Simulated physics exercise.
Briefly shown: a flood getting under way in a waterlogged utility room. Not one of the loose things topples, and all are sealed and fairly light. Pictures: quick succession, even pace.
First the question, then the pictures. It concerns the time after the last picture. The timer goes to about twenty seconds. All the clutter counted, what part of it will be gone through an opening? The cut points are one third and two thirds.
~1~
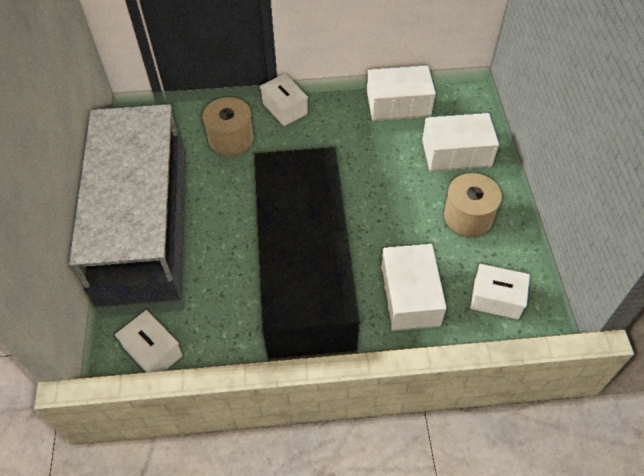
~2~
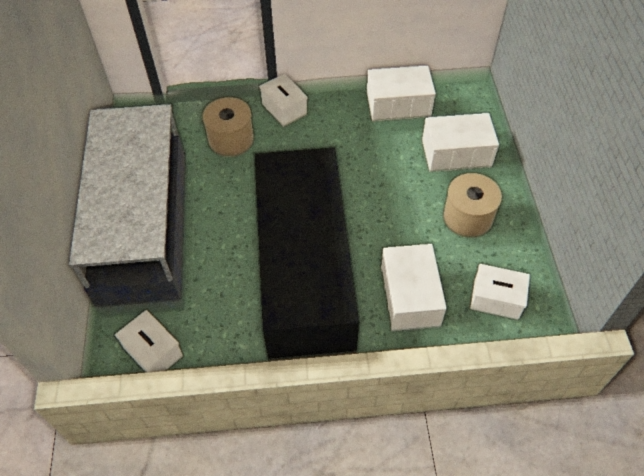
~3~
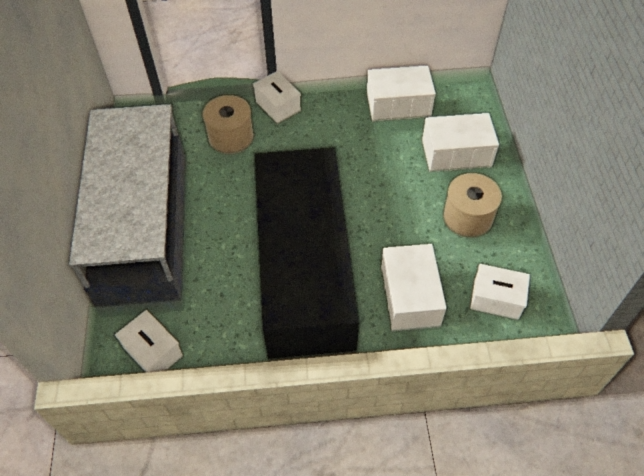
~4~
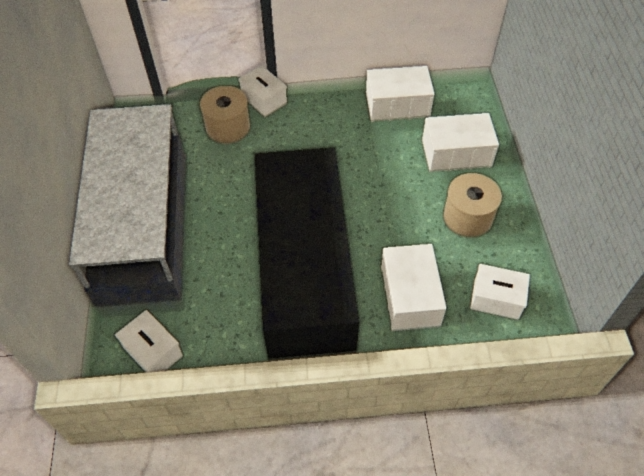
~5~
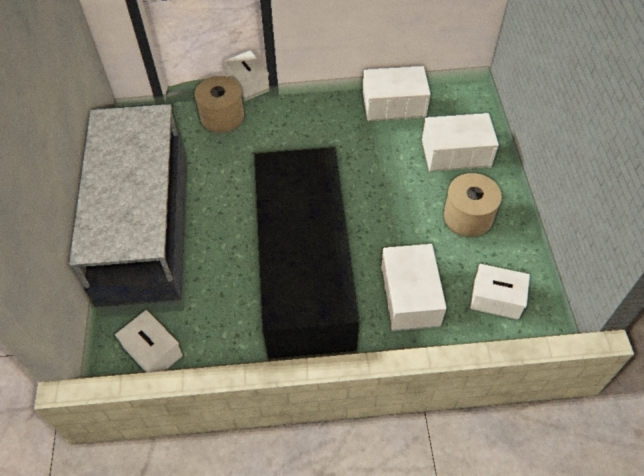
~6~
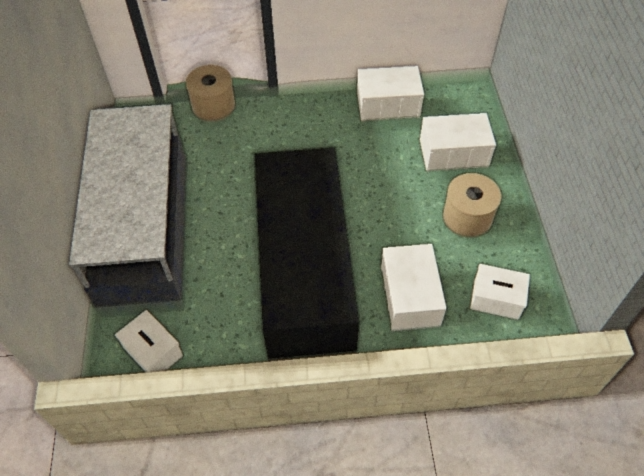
The portion is in the middle third.
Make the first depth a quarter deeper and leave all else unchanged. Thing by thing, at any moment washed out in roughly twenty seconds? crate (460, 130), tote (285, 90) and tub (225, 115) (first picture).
Escapes, then escapes, then escapes.
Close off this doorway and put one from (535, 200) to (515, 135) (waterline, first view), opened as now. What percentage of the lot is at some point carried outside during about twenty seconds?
Share: Near 80 %.
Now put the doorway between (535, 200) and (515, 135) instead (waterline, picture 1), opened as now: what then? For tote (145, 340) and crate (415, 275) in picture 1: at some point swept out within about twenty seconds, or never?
First object: Never leaves; second object: Never leaves.
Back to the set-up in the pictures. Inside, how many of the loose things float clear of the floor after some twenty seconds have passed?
That makes 4.
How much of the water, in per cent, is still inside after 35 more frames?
It works out at roughly 46 percent.
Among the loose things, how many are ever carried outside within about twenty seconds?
I count 4 of them.
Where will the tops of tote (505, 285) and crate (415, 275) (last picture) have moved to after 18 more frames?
Around (482, 267) and (392, 249).
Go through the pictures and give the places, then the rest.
A tub at (227, 114), afloat; a crate at (401, 82) floats; 0 of 8 have shifted, in the first picture.
A tub at (227, 115) floats; a crate at (401, 82) floats; 0 of 8 have shifted, in the second picture.
A tub at (227, 112) floats, close to its start; a crate at (401, 82), afloat; 2 of 8 have shifted, in the third picture.
A tub at (224, 102) floats, close to its start; a crate at (400, 82) floats; 2 of 8 have shifted, in the fourth picture.
A tub at (218, 92), afloat, a stride from its start; a crate at (397, 82) floats, close to its start; 2 of 8 have shifted, in the fifth picture.
A tub at (209, 81) floats, a stride from its start; a crate at (391, 82), afloat, close to its start; 3 of 8 have shifted, in the sixth picture.
A moment on, 2 of 8 are out; 6 afloat.
Next, 3 of 8 are out; 5 afloat.
Later, 4 of 8 are out; 4 afloat.
In the end, 4 of 8 are out; 4 afloat.
